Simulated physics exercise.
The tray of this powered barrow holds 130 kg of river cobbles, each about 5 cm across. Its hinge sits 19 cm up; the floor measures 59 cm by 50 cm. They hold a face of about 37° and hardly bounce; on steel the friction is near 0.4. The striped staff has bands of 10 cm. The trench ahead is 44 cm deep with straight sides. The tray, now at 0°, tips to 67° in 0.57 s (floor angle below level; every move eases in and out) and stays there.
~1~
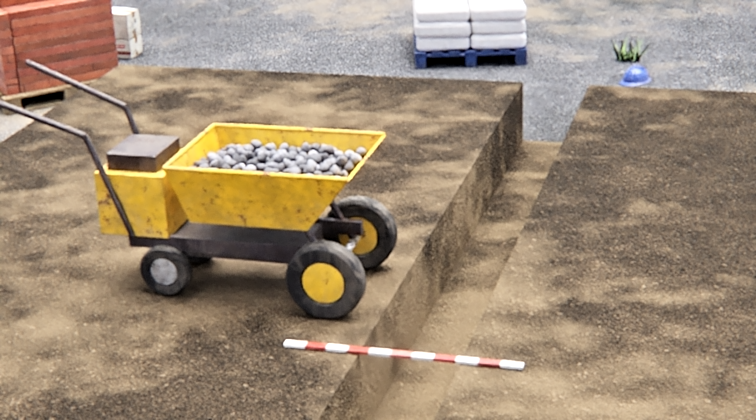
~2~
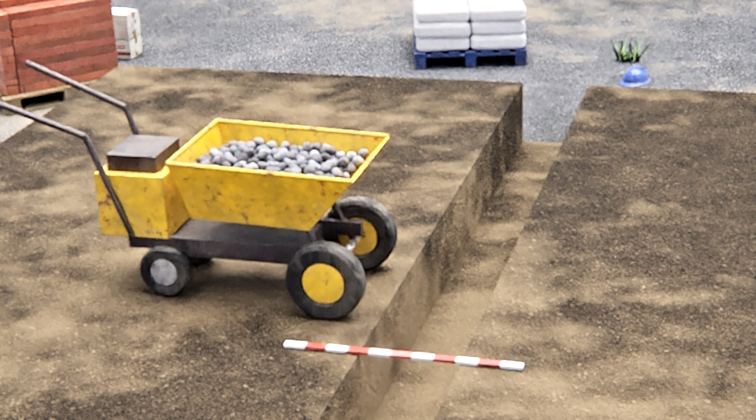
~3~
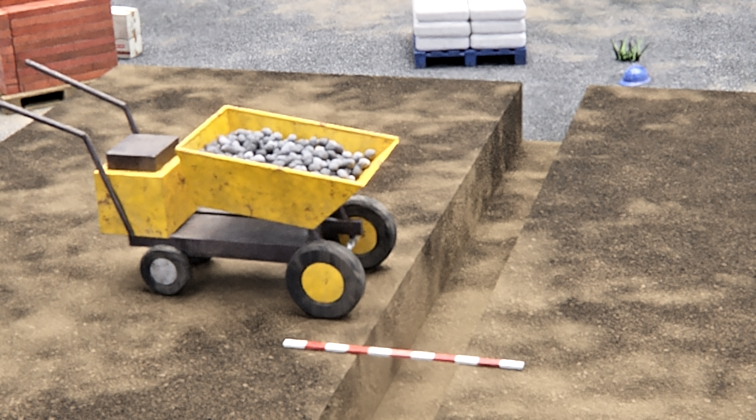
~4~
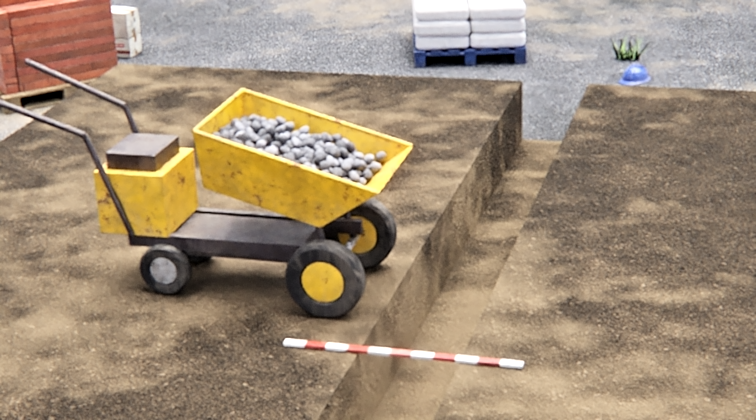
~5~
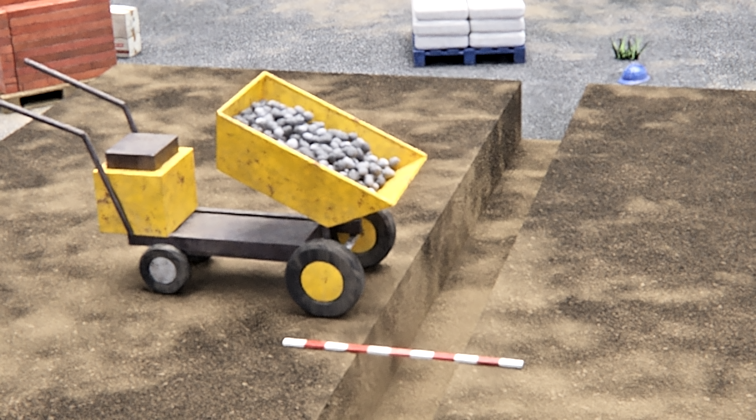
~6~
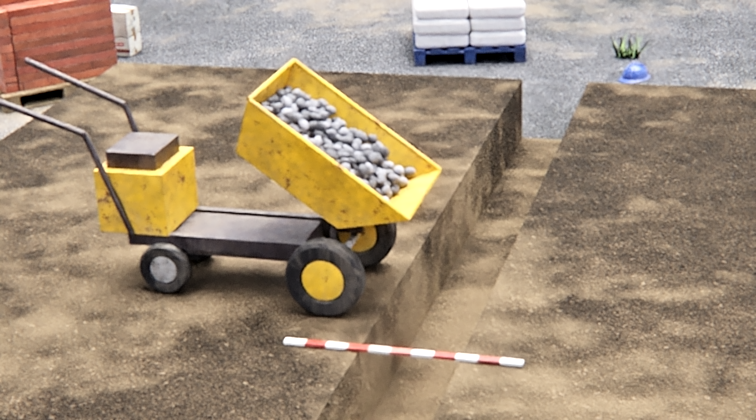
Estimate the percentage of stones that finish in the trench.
About 29 per cent.
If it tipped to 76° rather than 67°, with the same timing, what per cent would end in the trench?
Then about 25 per cent.
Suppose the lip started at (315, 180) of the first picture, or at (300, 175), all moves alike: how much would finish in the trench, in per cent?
Near 55 per cent from the first place, 75 from the second.
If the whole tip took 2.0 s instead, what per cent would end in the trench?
Then about 60 per cent.
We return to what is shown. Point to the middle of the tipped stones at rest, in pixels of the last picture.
Near (537, 301).
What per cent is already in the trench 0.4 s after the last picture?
About 10 per cent by then.
Then, 0.1 s after the last picture the floor is at 57°, 100 % in the tray; the foremost stones are at (420, 221).
Then, 0.4 s after the last picture the floor is at 67°, 81 % in the tray, 9 % in the trench, 10 % past the trench; the foremost stones are at (507, 300).
Then, 0.7 s after the last picture the floor is at 67°, 16 % in the tray, 13 % in the trench, 71 % past the trench; the foremost stones are at (694, 314).
Then, 2.7 s after the last picture the floor is at 67°, 0 % in the tray, 29 % in the trench, 71 % past the trench; the foremost stones are past the picture's edge.
